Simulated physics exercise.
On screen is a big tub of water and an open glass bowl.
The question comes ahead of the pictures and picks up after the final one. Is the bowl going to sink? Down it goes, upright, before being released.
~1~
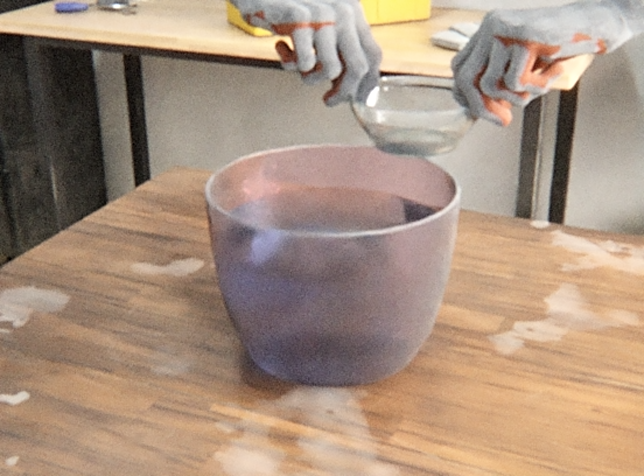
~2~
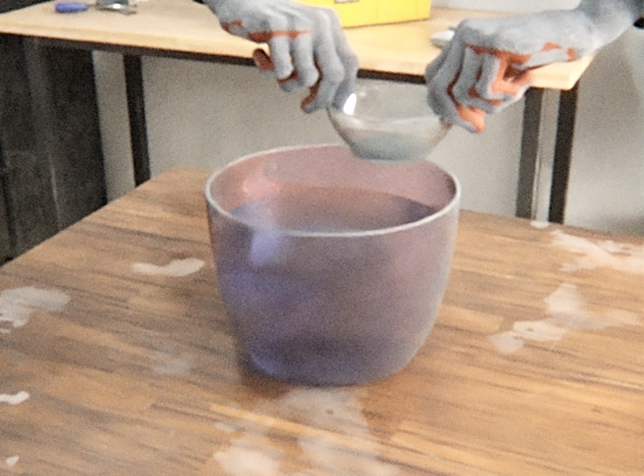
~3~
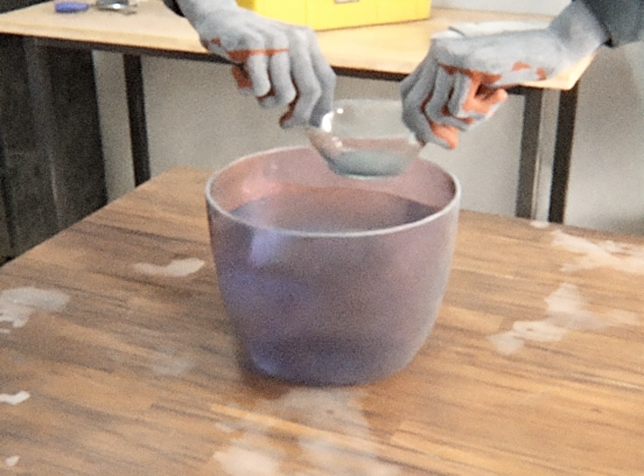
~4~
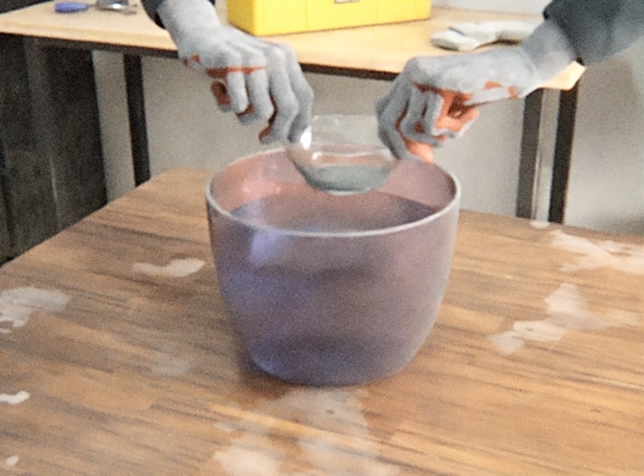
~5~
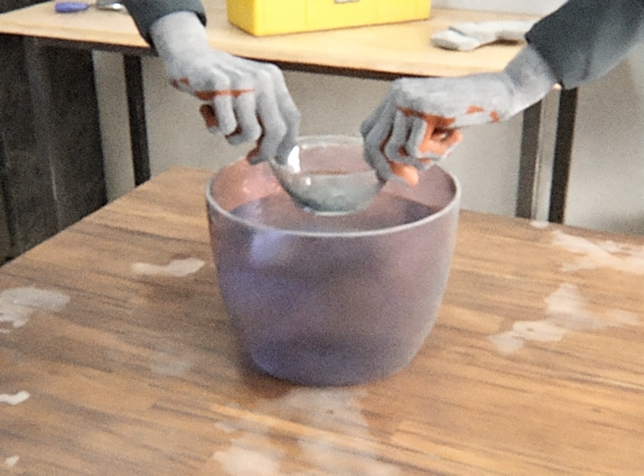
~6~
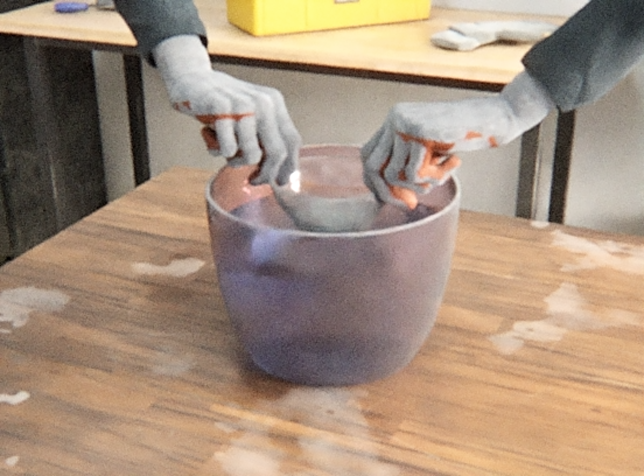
No, it stays up.
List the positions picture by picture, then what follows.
The first picture shows bowl (416, 116) empty; above the big tub.
The second picture shows bowl (392, 123) empty; coming down.
The third picture shows bowl (368, 139) empty; lower.
The fourth picture shows bowl (346, 154) empty; lower still.
The fifth picture shows bowl (332, 175) empty; close to the surface.
The sixth picture shows bowl (332, 197) empty; just over the surface.
Shortly, the bowl dips into the water.
Then, it bobs and steadies.
At the finish, the bowl floats with most of its side showing.
